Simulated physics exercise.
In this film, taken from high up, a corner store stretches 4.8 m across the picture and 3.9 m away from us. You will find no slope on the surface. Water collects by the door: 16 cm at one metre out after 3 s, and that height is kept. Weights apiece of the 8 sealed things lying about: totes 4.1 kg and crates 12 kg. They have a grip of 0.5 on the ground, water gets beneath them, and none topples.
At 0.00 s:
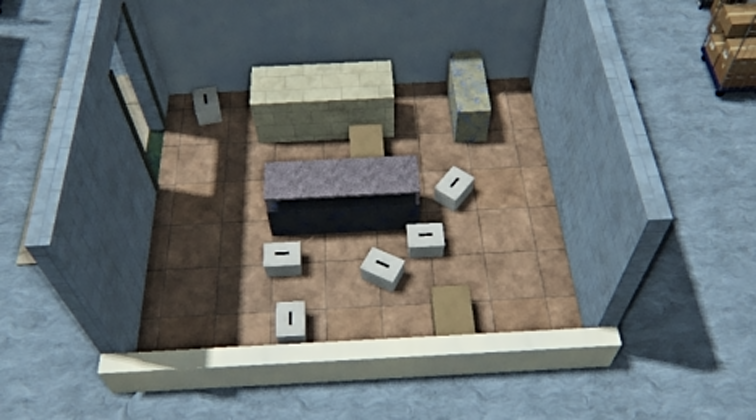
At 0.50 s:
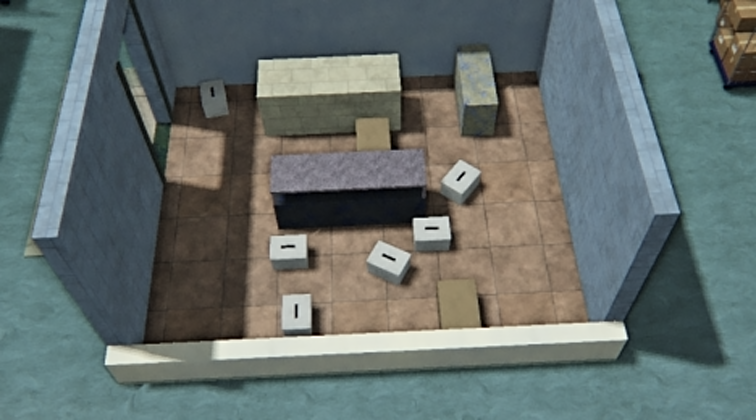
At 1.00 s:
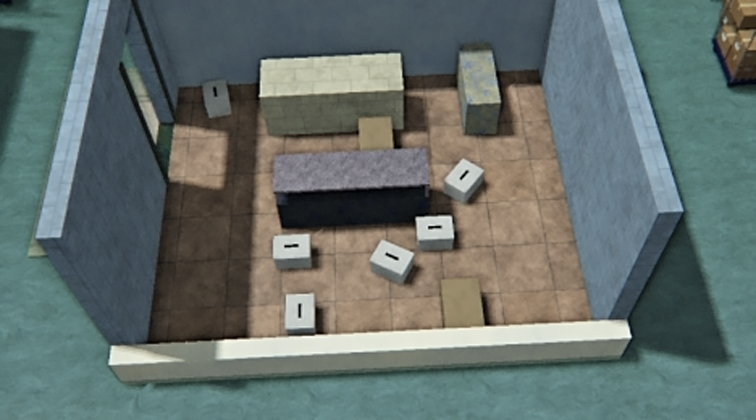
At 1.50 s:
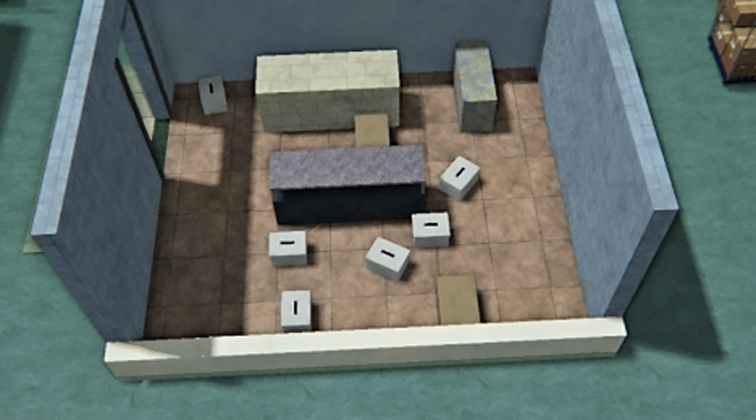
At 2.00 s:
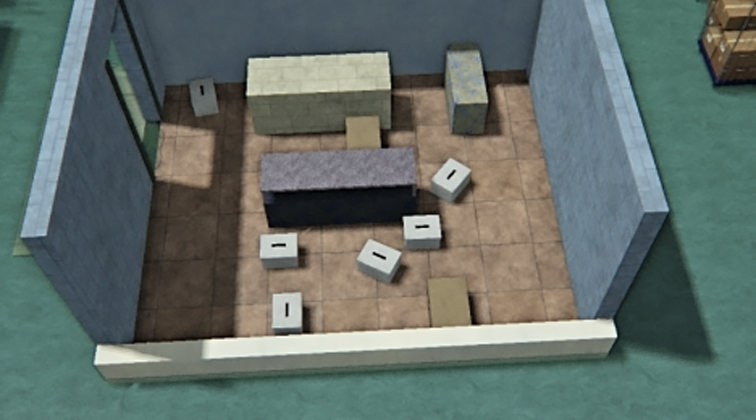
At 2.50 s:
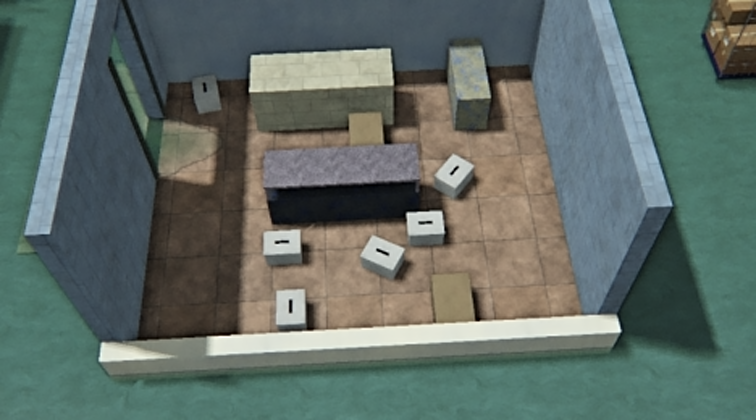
The video shows a high view of a roofless store with shelves, a counter and scattered pale boxes. The surrounding ground turns from blue-grey to green, then a small greenish water patch appears by the left doorway; the boxes stay still.
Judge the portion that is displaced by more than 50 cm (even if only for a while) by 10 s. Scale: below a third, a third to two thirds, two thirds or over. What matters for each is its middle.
Lowest band: Under a third.
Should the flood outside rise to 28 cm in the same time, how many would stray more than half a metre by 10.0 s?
It would come to 5 of them.
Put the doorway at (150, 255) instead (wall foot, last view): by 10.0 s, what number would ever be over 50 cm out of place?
Then the count would be 5.
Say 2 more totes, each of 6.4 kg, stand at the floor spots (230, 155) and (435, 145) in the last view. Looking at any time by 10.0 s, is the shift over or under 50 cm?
Taking them in order, the first is beyond that distance and the second is beyond that distance.
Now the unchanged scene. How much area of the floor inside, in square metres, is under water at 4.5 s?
Near 4.5 m2 in all.
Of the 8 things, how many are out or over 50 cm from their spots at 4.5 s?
At that time I count 0.
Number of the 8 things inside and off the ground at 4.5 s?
Answer: 1.
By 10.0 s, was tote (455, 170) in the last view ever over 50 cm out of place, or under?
The verdict is a bigger shift.
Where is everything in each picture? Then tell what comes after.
The first frame shows a tote at (290, 319), on the bottom; a crate at (367, 143) rests on the ground; water covers 0.0 m2; 0 of 8 have shifted.
The second frame shows a tote at (297, 312), on the bottom; a crate at (373, 137), on the bottom; 0.0 m2 under water; 0 of 8 have shifted.
The third frame shows a tote at (300, 311) rests on the ground; a crate at (376, 136), on the bottom; 0.0 m2 under water; 0 of 8 have shifted.
The fourth frame shows a tote at (296, 308), on the bottom; a crate at (372, 133), on the bottom; water covers 0.0 m2; 0 of 8 have shifted.
The fifth frame shows a tote at (287, 310), on the bottom; a crate at (363, 135), on the bottom; 0.0 m2 under water; 0 of 8 have shifted.
The sixth frame shows a tote at (291, 307) rests on the ground; a crate at (366, 131), on the bottom; 0.4 m2 under water; 0 of 8 have shifted.
After 3.5 s 0 of 8 are over 50 cm from their spots; 0 afloat.
After 4.5 s 0 of 8 are over 50 cm from their spots; 1 afloat.
After 7.0 s 1 of 8 are over 50 cm from their spots; 1 afloat.
After 10.0 s 2 of 8 are over 50 cm from their spots, and 2 have been at some point; 1 afloat.
